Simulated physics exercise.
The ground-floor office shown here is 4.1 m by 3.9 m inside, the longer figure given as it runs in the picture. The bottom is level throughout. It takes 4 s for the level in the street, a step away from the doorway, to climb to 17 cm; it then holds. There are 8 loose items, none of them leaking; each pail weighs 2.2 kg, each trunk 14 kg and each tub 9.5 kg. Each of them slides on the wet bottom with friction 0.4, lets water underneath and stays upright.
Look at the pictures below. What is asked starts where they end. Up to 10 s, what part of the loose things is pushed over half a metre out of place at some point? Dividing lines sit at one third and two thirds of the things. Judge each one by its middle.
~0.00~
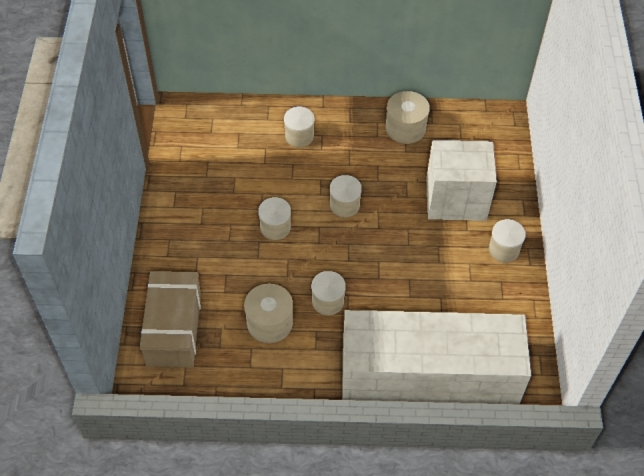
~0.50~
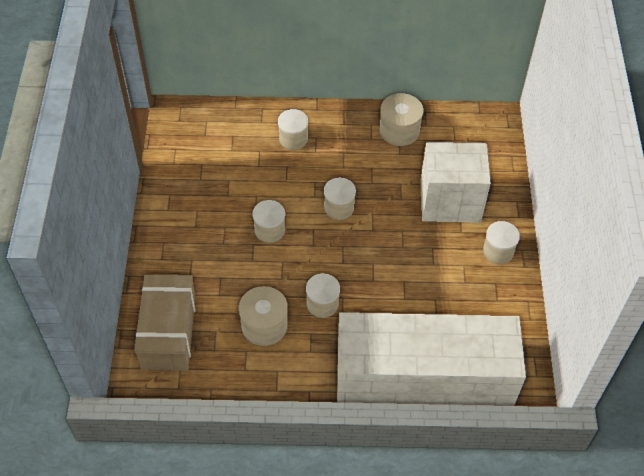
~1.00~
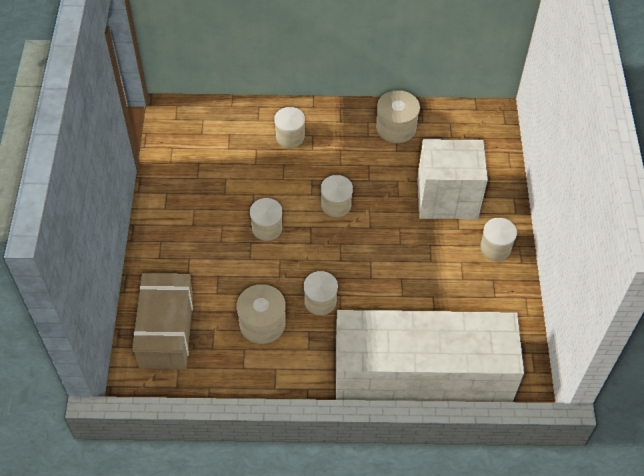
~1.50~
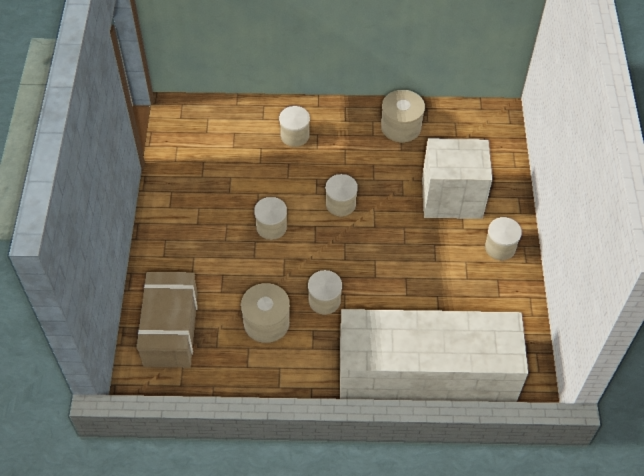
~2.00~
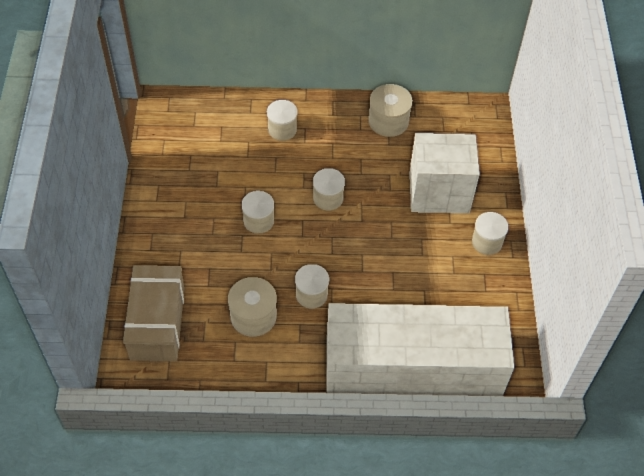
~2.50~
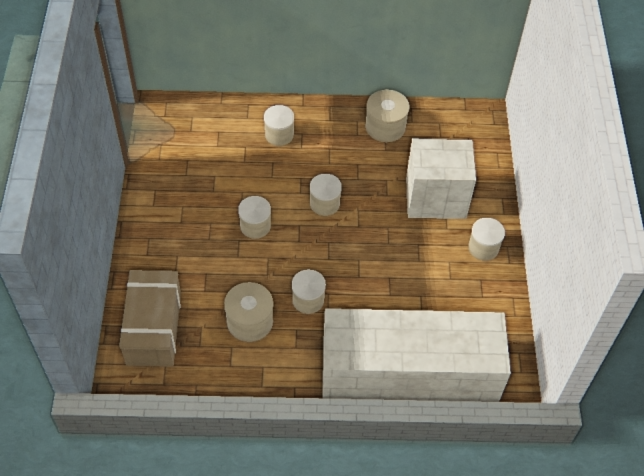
My call: One to two thirds of them.
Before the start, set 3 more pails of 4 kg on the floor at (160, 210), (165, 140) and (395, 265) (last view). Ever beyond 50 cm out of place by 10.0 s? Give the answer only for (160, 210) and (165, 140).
First one stays within it, second one exceeds it.
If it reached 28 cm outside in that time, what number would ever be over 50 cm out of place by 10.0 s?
6.
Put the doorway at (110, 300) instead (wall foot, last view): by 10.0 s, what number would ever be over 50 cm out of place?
In that case the number is 6.
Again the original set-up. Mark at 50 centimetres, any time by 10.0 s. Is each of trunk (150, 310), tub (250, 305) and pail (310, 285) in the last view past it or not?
First not as far, then not as far, then not as far.
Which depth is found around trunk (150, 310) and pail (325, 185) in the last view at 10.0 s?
Depth approx. 1 cm / 7 cm.
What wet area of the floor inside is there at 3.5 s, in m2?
I'd estimate close to 2.0 m2.
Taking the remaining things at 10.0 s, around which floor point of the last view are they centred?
It works out to somewhere near (369, 299) on the floor.
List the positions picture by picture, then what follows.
A pail at (299, 118) rests on the ground; a trunk at (170, 309) rests on the ground; water covers 0.0 m2; 0 of 8 have shifted, in the first frame.
A pail at (293, 121), on the bottom; a trunk at (164, 312) rests on the ground; water covers 0.0 m2; 0 of 8 have shifted, in the second frame.
A pail at (290, 119) rests on the ground; a trunk at (162, 311) rests on the ground; 0.0 m2 under water; 0 of 8 have shifted, in the third frame.
A pail at (295, 118), on the bottom; a trunk at (166, 309), on the bottom; water covers 0.0 m2; 0 of 8 have shifted, in the fourth frame.
A pail at (282, 112), on the bottom; a trunk at (153, 303), on the bottom; water covers 0.0 m2; 0 of 8 have shifted, in the fifth frame.
A pail at (279, 117), on the bottom; a trunk at (149, 308) rests on the ground; water covers 0.2 m2; 0 of 8 have shifted, in the sixth frame.
After 3.5 s 0 of 8 are over 50 cm from their spots; 0 afloat.
After 4.5 s 0 of 8 are over 50 cm from their spots; 0 afloat.
After 7.0 s 4 of 8 are over 50 cm from their spots; 1 afloat.
After 10.0 s 5 of 8 are over 50 cm from their spots, and 5 have been at some point; 6 afloat.
